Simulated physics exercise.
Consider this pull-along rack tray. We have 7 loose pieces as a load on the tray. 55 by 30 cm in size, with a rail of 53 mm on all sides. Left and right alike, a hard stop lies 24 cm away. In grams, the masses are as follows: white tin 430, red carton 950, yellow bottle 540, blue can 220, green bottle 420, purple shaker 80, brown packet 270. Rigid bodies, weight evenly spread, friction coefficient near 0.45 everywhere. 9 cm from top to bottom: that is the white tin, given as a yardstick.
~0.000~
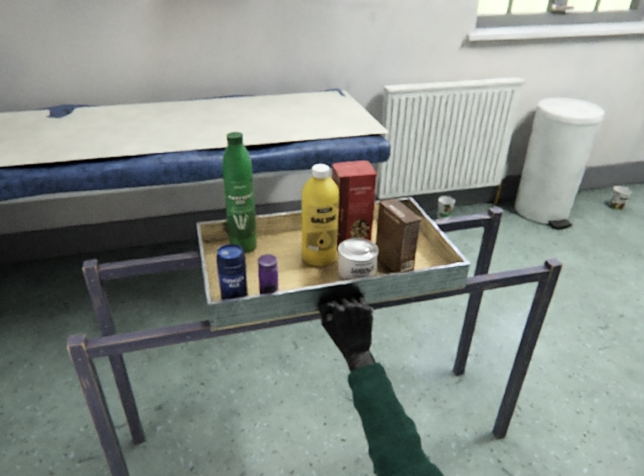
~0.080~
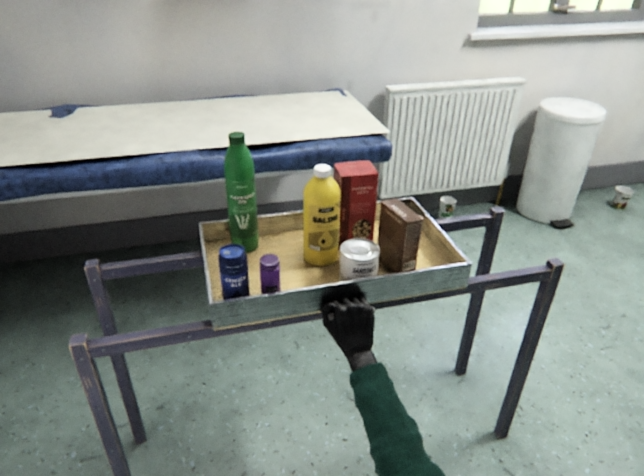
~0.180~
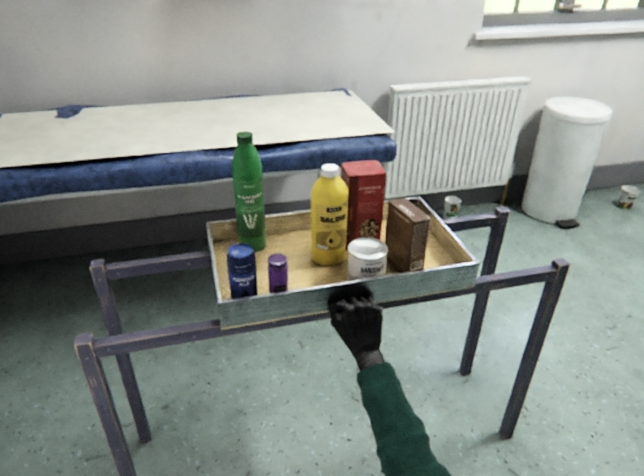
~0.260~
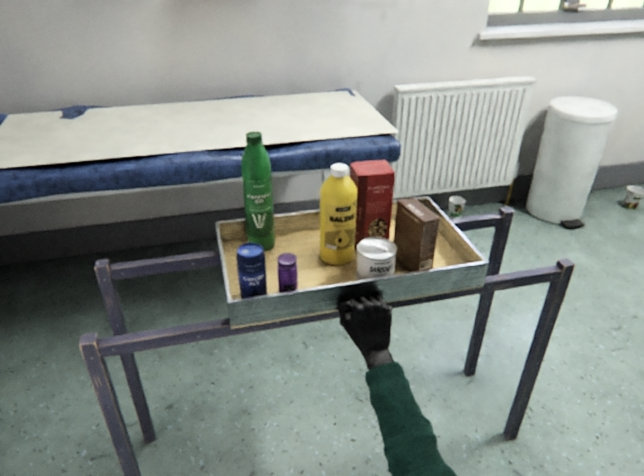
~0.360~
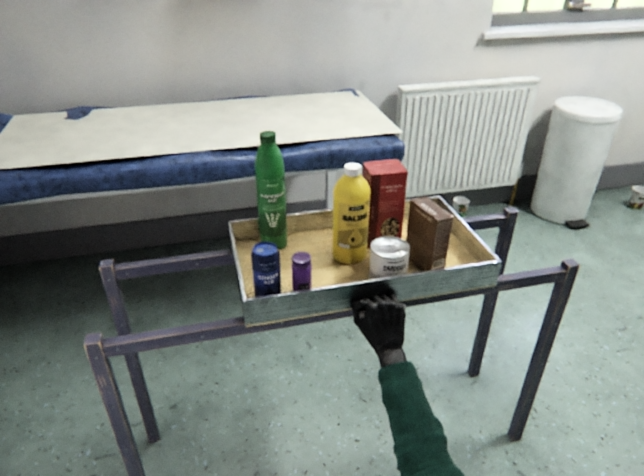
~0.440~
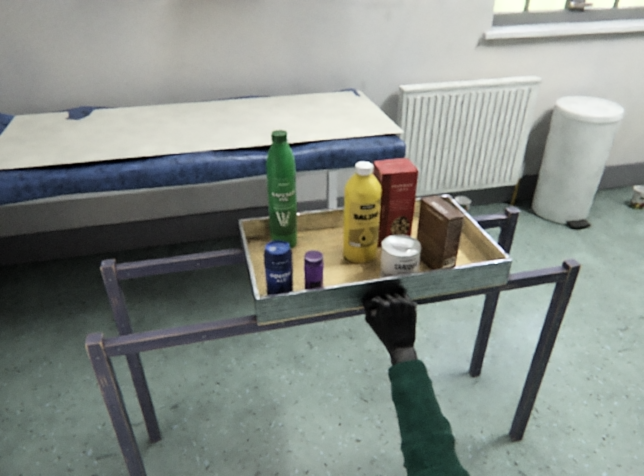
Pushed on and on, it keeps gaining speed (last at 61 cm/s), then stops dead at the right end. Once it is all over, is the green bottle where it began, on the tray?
Yes, the green bottle is still there.
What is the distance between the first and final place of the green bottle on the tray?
I'd say about 20 cm between start and finish.
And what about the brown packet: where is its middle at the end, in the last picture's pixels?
Look near (534, 224) and you'll find it.
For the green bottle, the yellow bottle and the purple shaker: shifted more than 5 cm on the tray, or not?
First, the green bottle is moved away; second, the yellow bottle stays in its position; third, the purple shaker is moved away.
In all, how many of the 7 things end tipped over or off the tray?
Altogether, 3.
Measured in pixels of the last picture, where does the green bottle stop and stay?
Roughly at pixel (422, 209).
After 0.84 s, tray moved 24 cm right.
After 0.94 s, tray moved 24 cm right; green bottle leaning 16° near (373, 180); brown packet leaning 23°; purple shaker leaning 22°.
After 1.14 s, tray moved 24 cm right; green bottle leaning 51° near (405, 187); purple shaker on its side; brown packet leaning 63°.
After 1.34 s, tray moved 24 cm right; green bottle on its side near (415, 200); purple shaker on its side; brown packet leaning 63°.
At rest (1.8 s), tipped over on the tray, green bottle, purple shaker and brown packet; the other 4 in place, give or take 5 cm. In the last view, green bottle near (422, 209).
